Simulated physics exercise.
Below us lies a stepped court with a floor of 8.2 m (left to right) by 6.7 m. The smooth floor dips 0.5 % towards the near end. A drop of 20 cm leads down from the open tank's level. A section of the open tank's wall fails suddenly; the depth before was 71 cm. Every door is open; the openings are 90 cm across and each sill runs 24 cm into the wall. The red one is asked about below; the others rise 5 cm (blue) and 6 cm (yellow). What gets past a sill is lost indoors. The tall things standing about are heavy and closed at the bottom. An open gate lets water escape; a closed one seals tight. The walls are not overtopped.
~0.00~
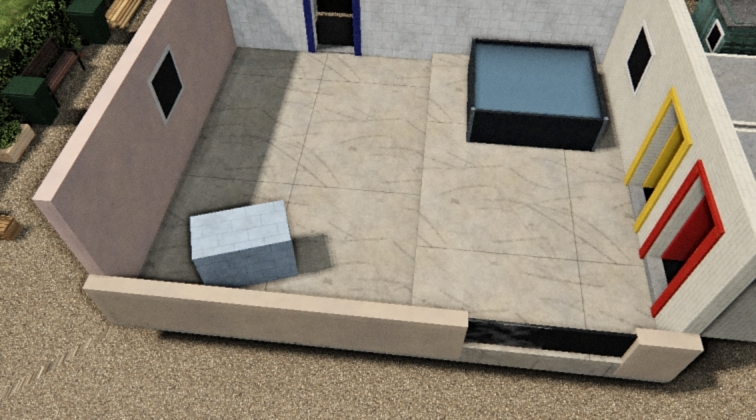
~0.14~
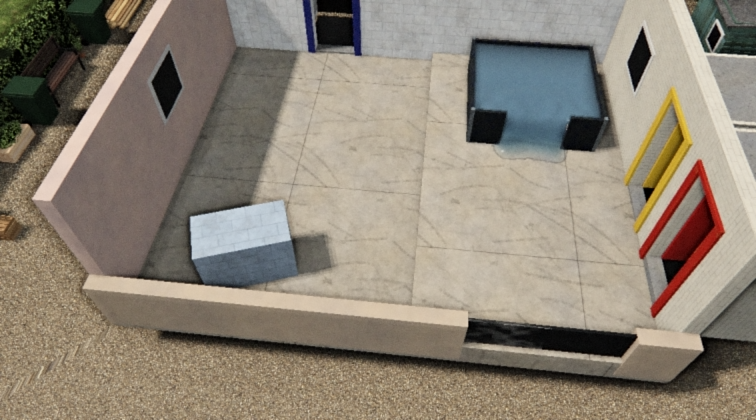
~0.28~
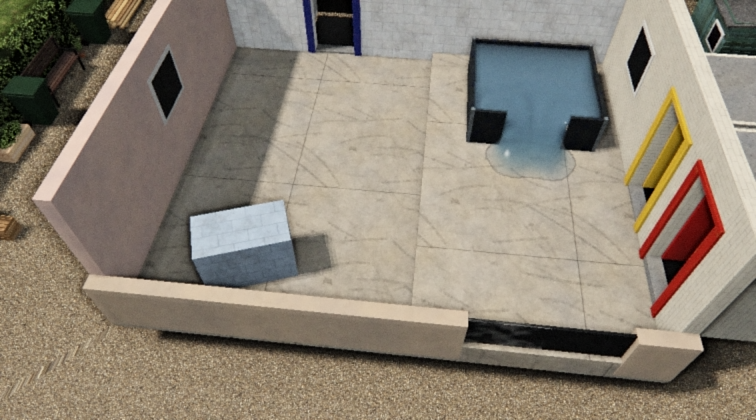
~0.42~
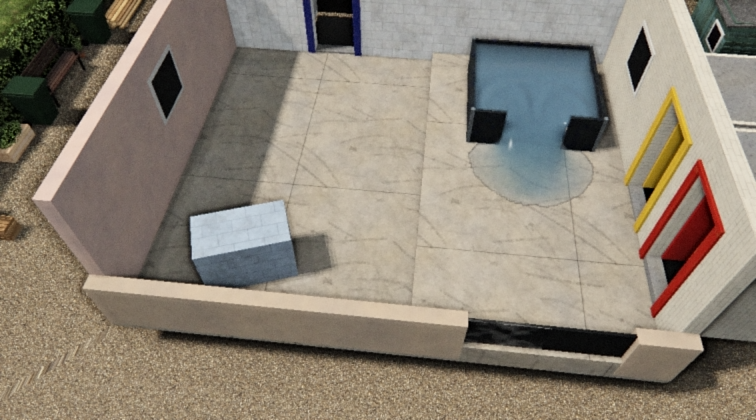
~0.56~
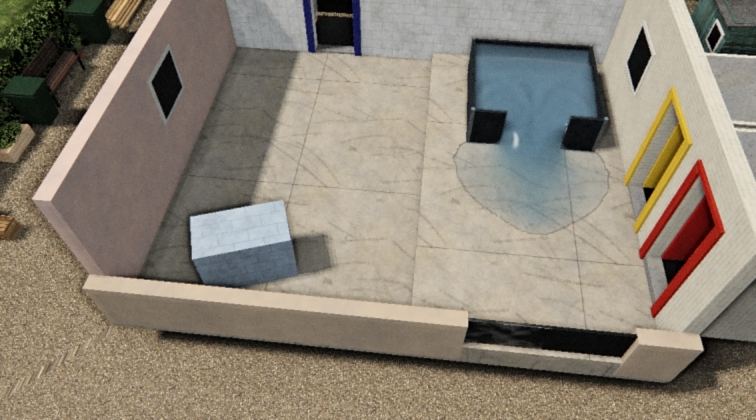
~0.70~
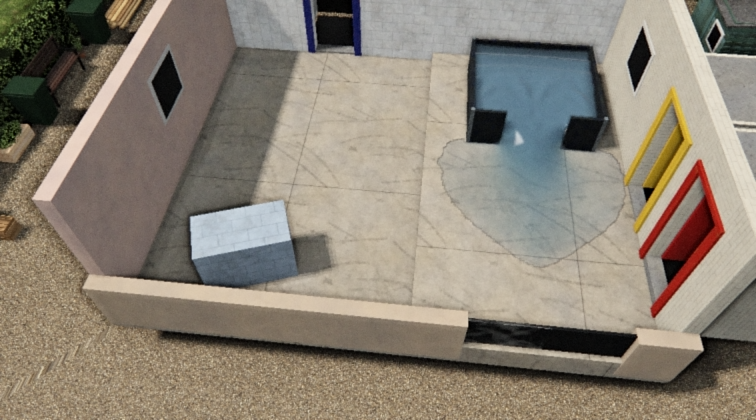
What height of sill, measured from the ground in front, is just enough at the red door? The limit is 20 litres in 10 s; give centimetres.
Some 18 cm above the ground.
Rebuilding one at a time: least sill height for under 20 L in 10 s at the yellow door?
About 8.5 cm at yellow.
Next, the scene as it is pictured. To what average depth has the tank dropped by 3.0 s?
Some 34 cm.
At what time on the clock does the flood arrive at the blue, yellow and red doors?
Blue 8.5 s, yellow 0.8 s, red 1.2 s.
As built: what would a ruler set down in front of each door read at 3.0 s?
In cm: Blue 0, yellow 8, red 21.
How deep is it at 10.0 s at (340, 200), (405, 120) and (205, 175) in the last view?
Roughly 8, 3 and 5 cm, in turn.
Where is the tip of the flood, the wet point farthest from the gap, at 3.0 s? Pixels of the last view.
At about (171, 308).
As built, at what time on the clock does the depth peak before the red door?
Around 3.4 s.
After 1.4 s water covers 25 % of the floor, deepest (38 cm) near (530, 154); 10 cm at the red door, 0 litres in over its 14 cm sill.
After 3.0 s water covers 40 % of the floor, deepest (31 cm) near (581, 343); 21 cm at the red door, 7 litres in over its 14 cm sill.
After 10.0 s water covers 90 % of the floor, deepest (14 cm) near (352, 326); 10 cm at the red door, 57 litres in over its 14 cm sill.
At the red door as built, the water arrived by 1.2 s and peaked near 23 cm at 3.4 s.
Run again over the same 10 s with other heights there, 51 litres in over 14.5 cm, 6 litres over 23 cm. The limit of 20 litres is kept from about 18 cm up.
